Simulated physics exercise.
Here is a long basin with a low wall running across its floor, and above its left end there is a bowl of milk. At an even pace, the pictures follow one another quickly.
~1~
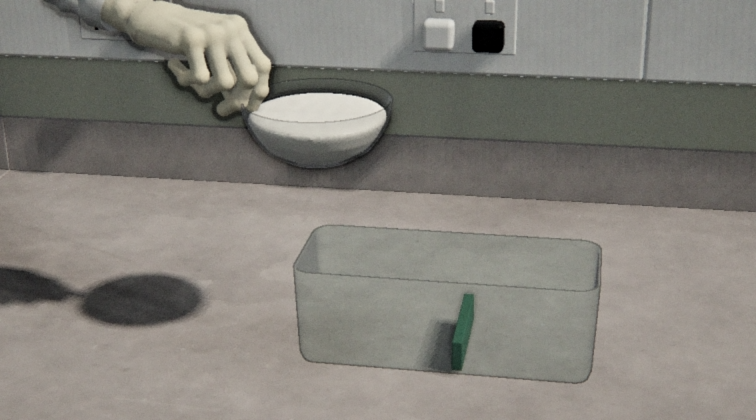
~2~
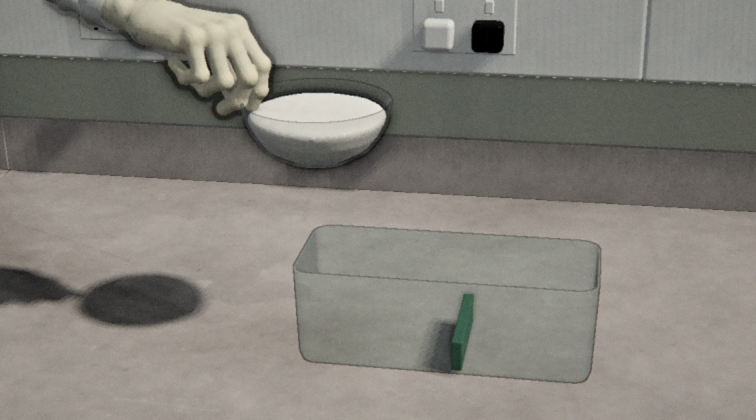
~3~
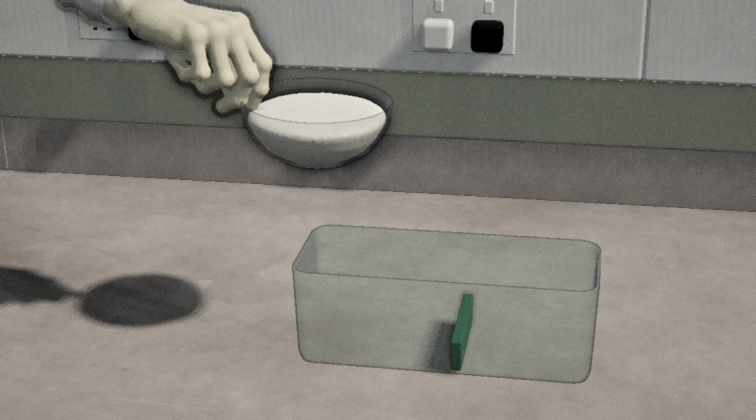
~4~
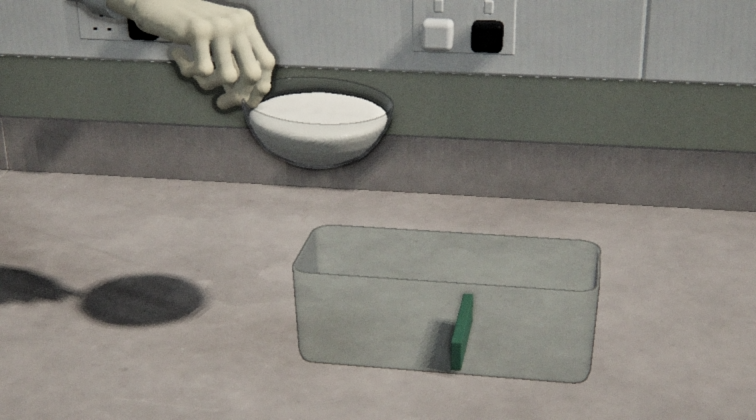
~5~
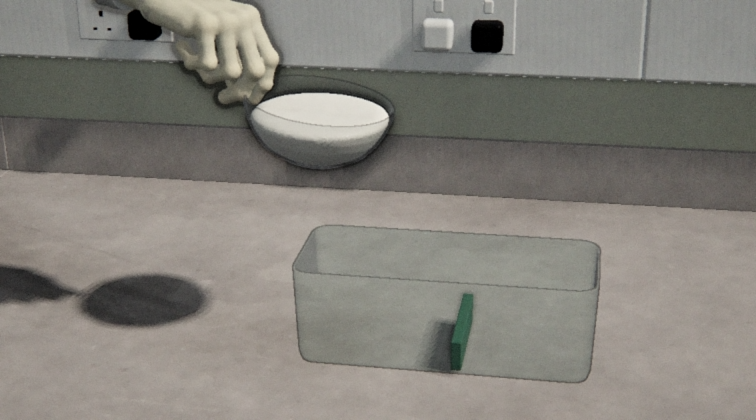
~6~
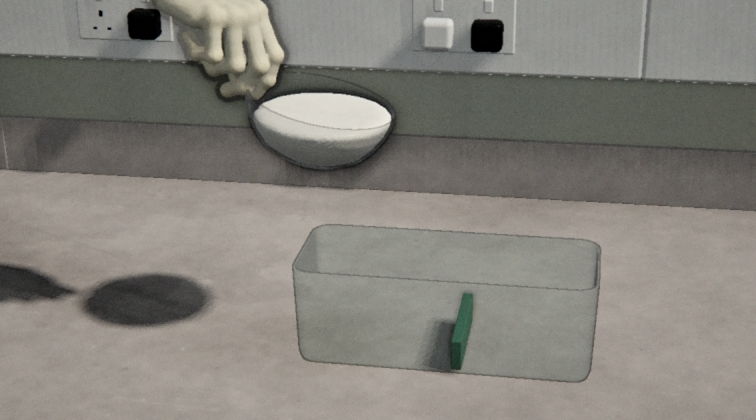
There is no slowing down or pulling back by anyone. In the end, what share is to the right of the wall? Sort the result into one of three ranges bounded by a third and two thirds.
It falls in the bottom range, below a third.
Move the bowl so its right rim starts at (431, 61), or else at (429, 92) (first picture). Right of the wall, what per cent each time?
Roughly 70 per cent, and 70 per cent.
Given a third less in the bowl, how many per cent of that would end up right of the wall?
My estimate is about 5 percent.
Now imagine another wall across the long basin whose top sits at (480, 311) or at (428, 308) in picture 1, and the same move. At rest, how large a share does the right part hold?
About 5 % for the first and about 65 % for the second.
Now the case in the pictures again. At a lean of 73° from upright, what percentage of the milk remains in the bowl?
About 25 % remains.
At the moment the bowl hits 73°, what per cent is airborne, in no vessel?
40 per cent.
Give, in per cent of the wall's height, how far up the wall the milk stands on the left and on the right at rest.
Left part: 60 per cent; right part: 20.
A moment on, the bowl is tipped part way and 26 per cent is still to pour, 23 is left of the wall and 11 right of it.
Next, the bowl is tipped right over and 0 per cent is still to pour, 76 is left of the wall and 23 right of it.
Then the bowl is tipped right over and 0 per cent is still to pour, 75 is left of the wall and 24 right of it.
Later the bowl is tipped right over and 0 per cent is still to pour, 75 is left of the wall and 24 right of it.
Finally, 75 per cent lies left of the wall, 24 right of it and 1 outside.
